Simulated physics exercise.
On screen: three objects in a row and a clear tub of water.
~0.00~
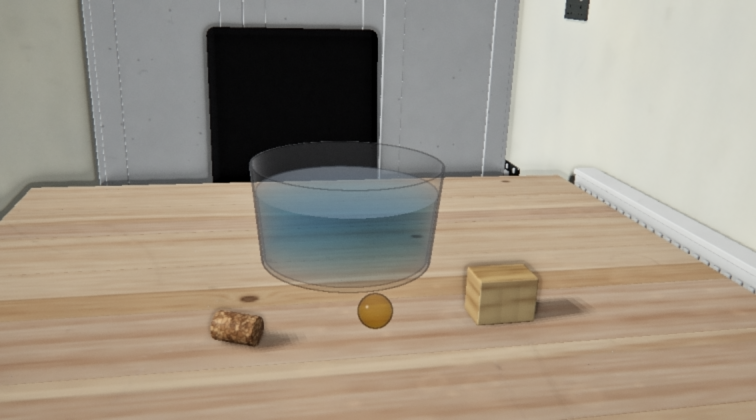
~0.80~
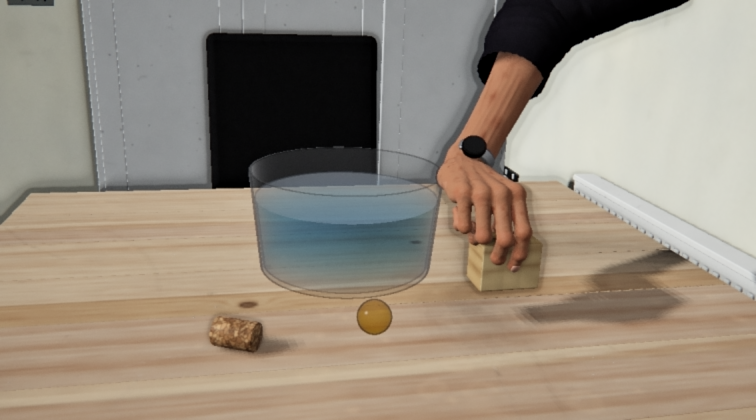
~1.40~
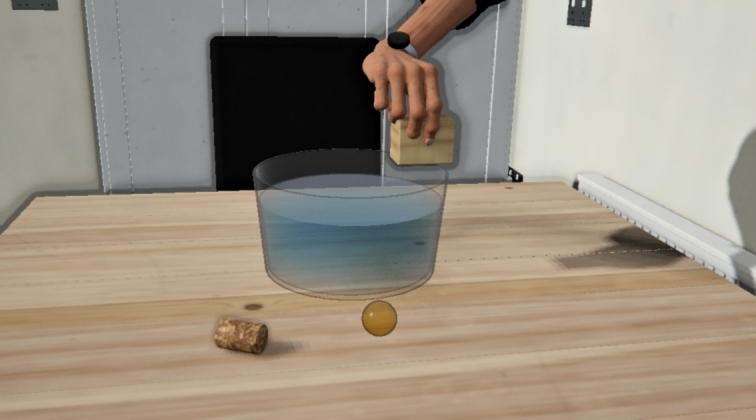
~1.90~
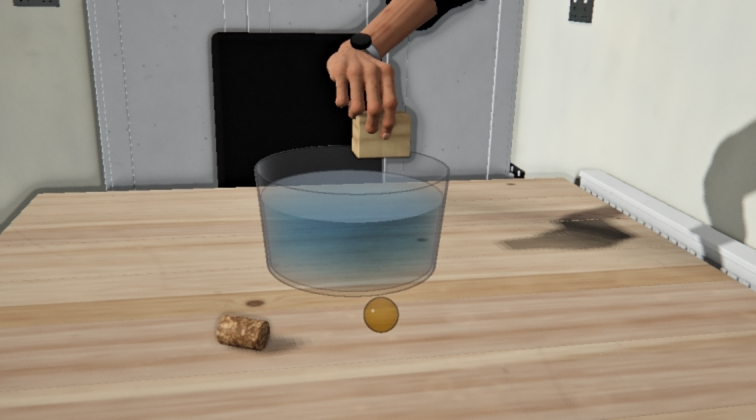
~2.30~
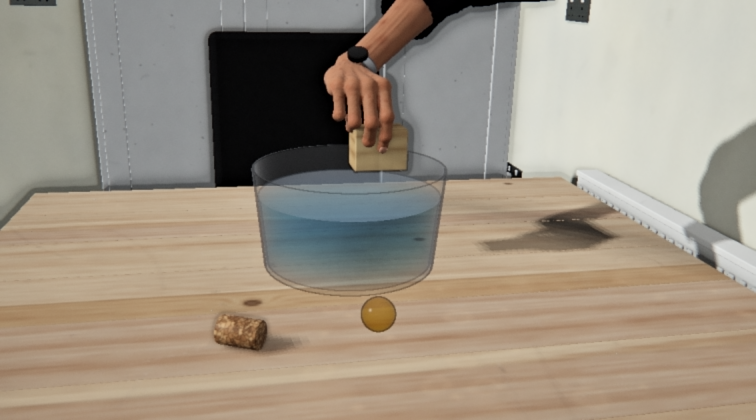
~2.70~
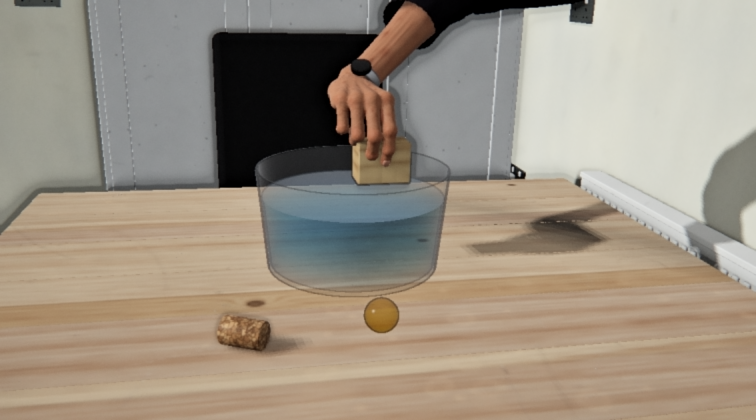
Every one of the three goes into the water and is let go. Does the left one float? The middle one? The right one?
Well, left won't go under; middle won't stay up; right won't go under.
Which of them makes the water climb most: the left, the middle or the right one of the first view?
The third item in the row.
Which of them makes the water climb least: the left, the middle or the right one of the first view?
The leftmost one.
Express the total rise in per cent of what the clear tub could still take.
Share used: Roughly 8 percent.
After 4.0 s, the wooden block stays afloat.
After 8.0 s, the glass marble drops to the bottom.
After 12.0 s, the cork stays afloat; afloat, cork and wooden block.
